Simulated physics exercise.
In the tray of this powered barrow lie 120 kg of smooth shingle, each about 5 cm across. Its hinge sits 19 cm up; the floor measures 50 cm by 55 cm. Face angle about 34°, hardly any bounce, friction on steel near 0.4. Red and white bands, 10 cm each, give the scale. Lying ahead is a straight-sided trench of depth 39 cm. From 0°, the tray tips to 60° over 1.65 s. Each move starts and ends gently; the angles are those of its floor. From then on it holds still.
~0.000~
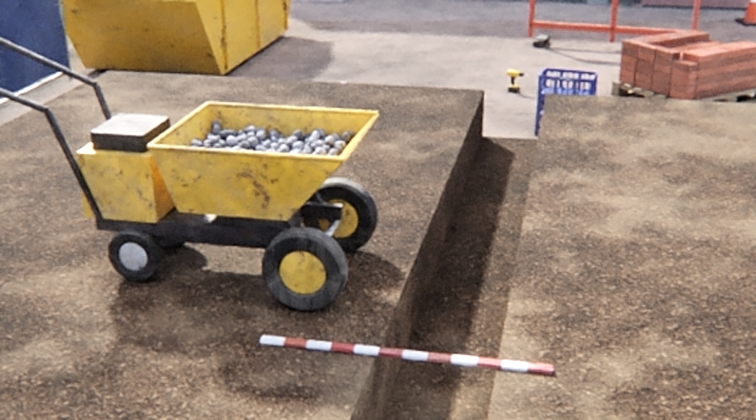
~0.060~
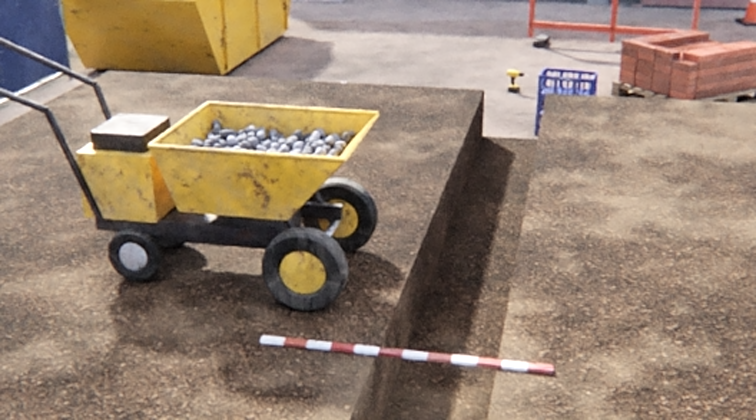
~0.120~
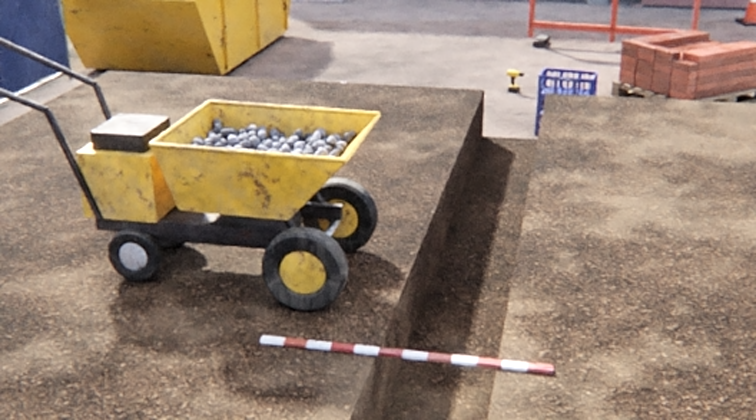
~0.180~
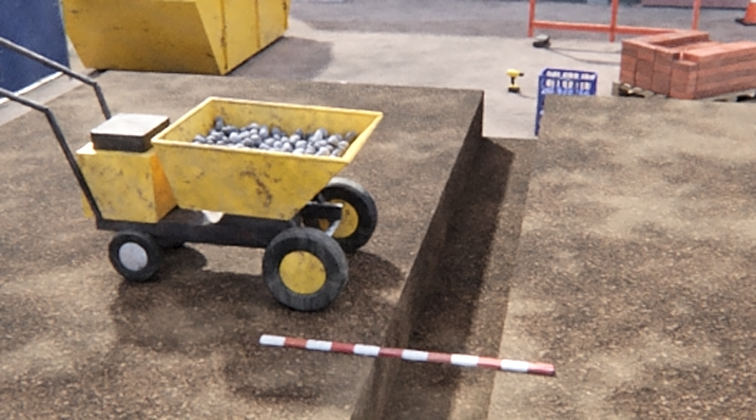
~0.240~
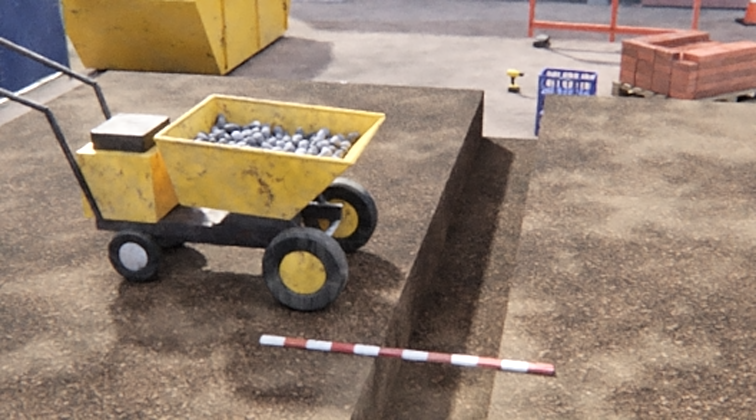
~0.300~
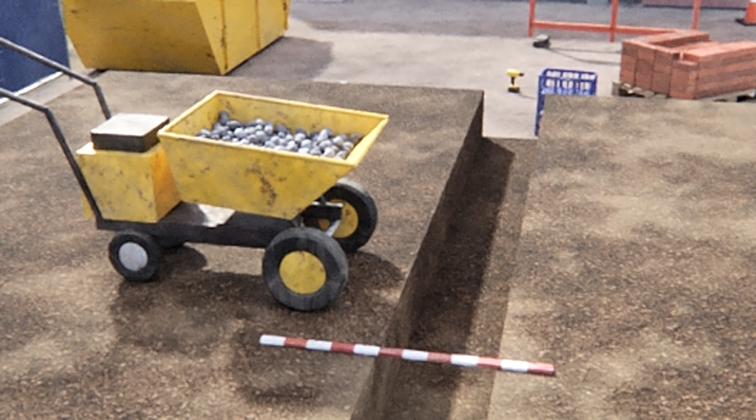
Building site beside a straight-sided trench, a yellow powered barrow standing still while its tray of grey stones tilts slightly forward.
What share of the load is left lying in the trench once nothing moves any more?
About 92 per cent.
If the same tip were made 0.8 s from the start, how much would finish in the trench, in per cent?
Then about 80 per cent.
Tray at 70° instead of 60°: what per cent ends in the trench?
About 90%.
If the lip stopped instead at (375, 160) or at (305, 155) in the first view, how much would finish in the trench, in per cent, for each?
Close to 60 percent in the first case, 100 percent in the second.
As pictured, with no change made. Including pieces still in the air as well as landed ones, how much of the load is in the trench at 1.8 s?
By that moment, roughly 30 per cent of the load.
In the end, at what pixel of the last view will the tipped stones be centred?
(473, 352).
After 1.2 s the floor is at 51°; 100 % in the tray; the foremost stones are at (418, 212).
After 1.8 s the floor is at 60°; 71 % in the tray, 28 % in the trench, 1 % past the trench; the foremost stones are at (511, 298).
After 2.1 s the floor is at 60°; 41 % in the tray, 51 % in the trench, 8 % past the trench; the foremost stones are at (593, 293).
After 4.1 s the floor is at 60°; 0 % in the tray, 92 % in the trench, 8 % past the trench; the foremost stones are at (651, 301).
